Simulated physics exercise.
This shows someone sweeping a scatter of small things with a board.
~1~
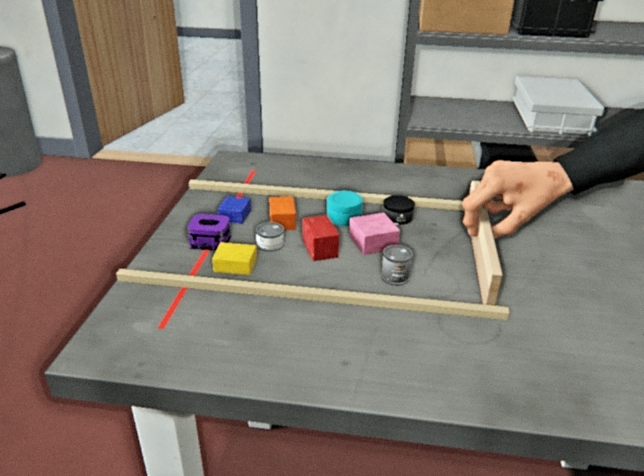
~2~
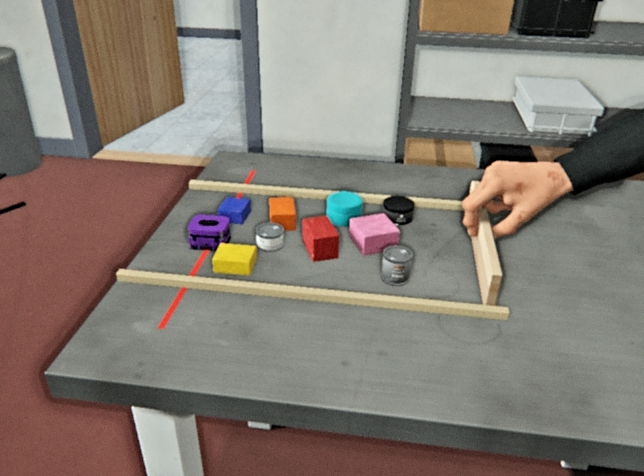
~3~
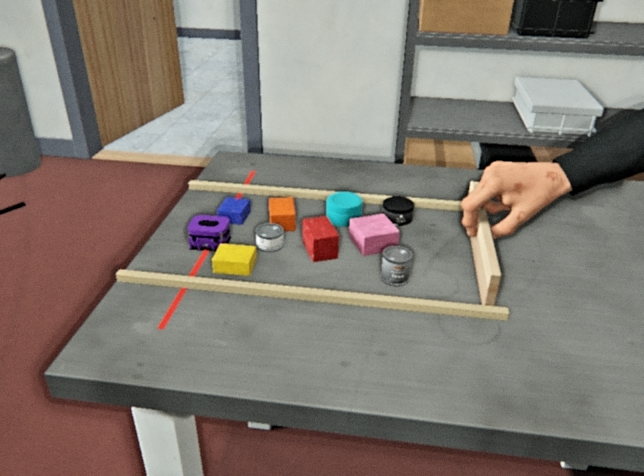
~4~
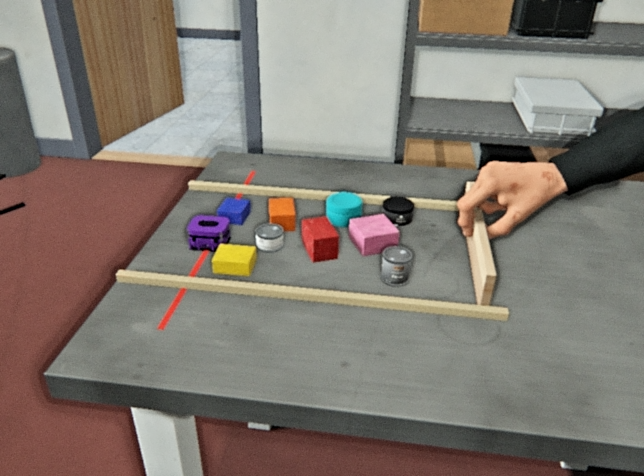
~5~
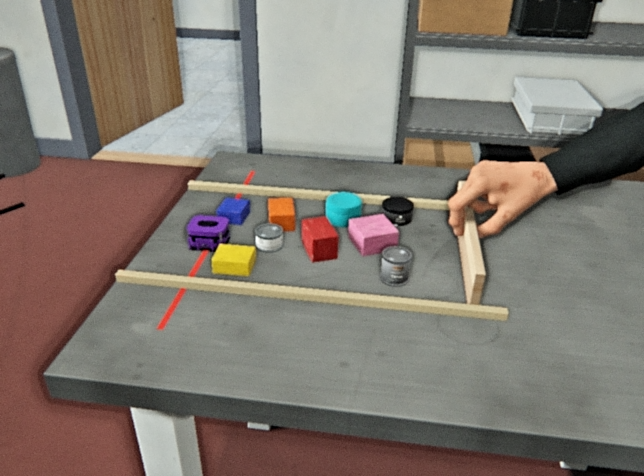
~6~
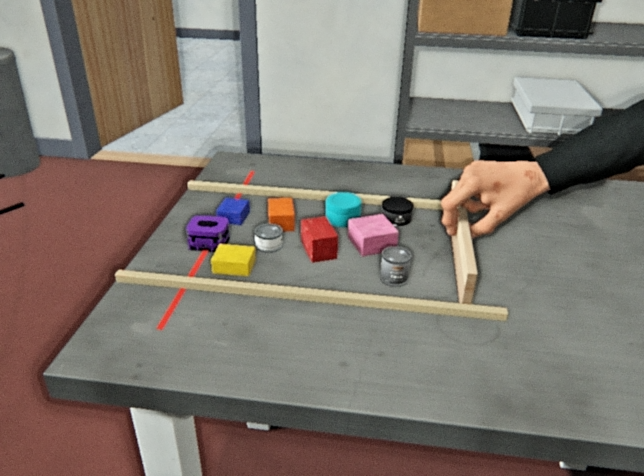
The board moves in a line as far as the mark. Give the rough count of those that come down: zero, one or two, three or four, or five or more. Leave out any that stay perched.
In the end the number that fall off is one or two.
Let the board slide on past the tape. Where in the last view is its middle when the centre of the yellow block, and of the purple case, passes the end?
For the yellow block at (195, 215), for the purple case at (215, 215).
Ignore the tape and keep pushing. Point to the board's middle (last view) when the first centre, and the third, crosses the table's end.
At (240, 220) for the first, at (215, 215) for the third.
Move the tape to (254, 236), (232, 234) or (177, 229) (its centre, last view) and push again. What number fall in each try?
It would be 0, 1 and 6.
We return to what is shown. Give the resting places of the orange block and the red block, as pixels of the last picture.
Near (168, 209) and (196, 233).
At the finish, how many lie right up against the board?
It touches 4.
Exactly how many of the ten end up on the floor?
Fallen: 1.
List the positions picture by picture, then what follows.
The first picture shows purple case (210, 233); blue block (235, 210); yellow block (235, 259); board (482, 238); tape (218, 232).
The second picture shows blue block (235, 211); grey pot (396, 266).
The third picture shows yellow block (235, 260); turquoise lid (344, 209).
The fourth picture shows purple case (209, 233); white pot (270, 238).
The fifth picture shows blue block (234, 211); orange block (282, 215).
The sixth picture shows purple case (209, 234); blue block (234, 211); yellow block (234, 260); board (461, 237); tape (217, 232).
Soon after, none off yet; purple case at rest near (209, 234); blue block at rest near (234, 211); yellow block at rest near (234, 260).
Then, none off yet; purple case at rest near (209, 234); blue block moving near (228, 211); yellow block at rest near (234, 260).
Further on, none off yet; purple case moved about its own width near (170, 238); blue block moved well along near (185, 203); yellow block moved about its own width near (188, 260).
At rest, the number that fall off is one or two; fallen, blue block.
